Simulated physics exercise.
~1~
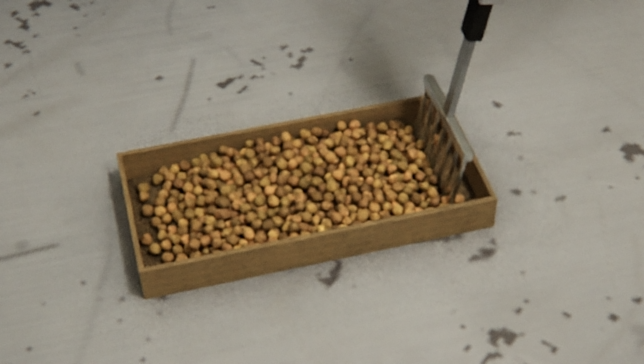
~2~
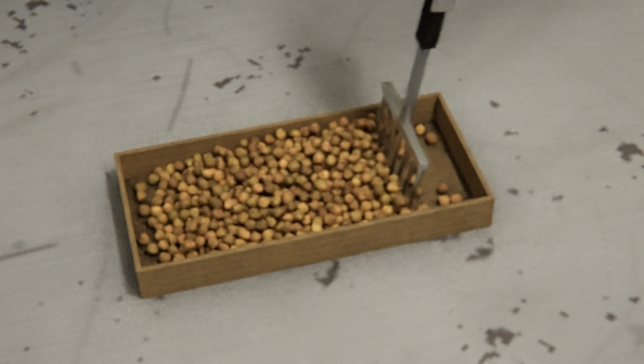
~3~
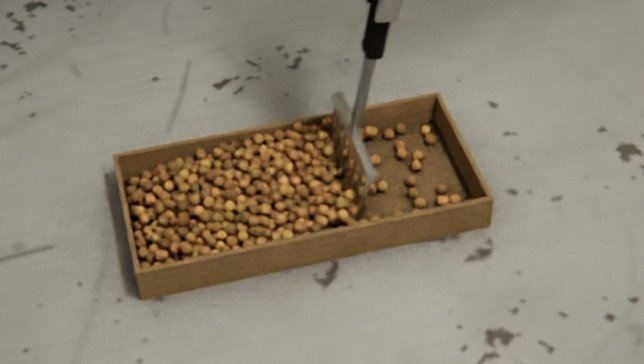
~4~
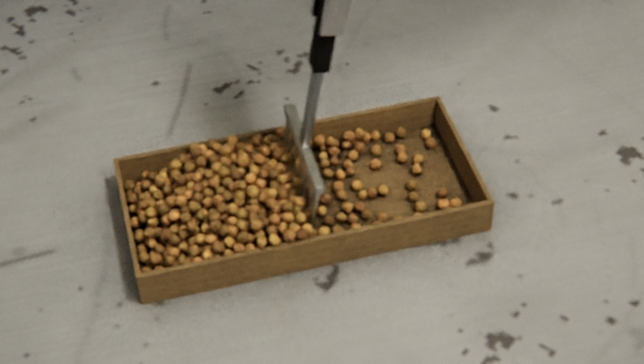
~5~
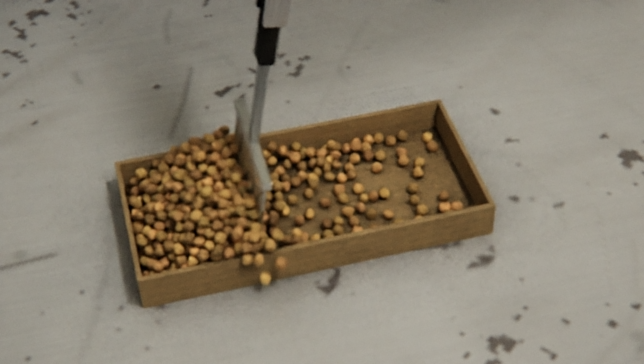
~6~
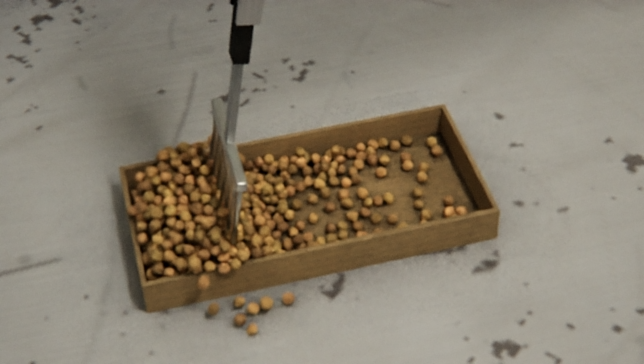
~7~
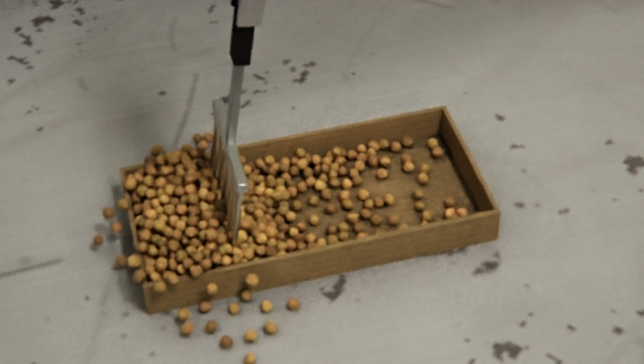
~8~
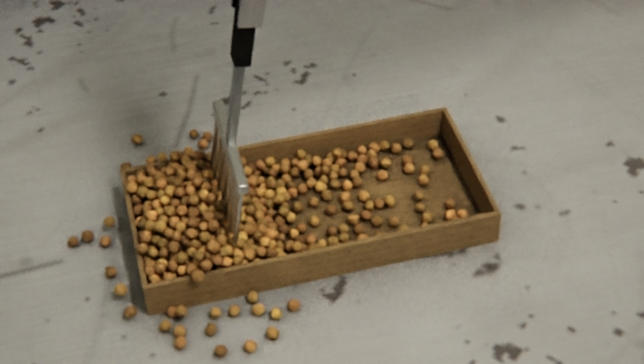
In the video, a rake on a robot arm pushes dried chickpeas leftward through a shallow brown tray, heaping them at the left end until some spill over the edges. The rake stops, leaving most chickpeas in the tray and a small share scattered on the grey surface.
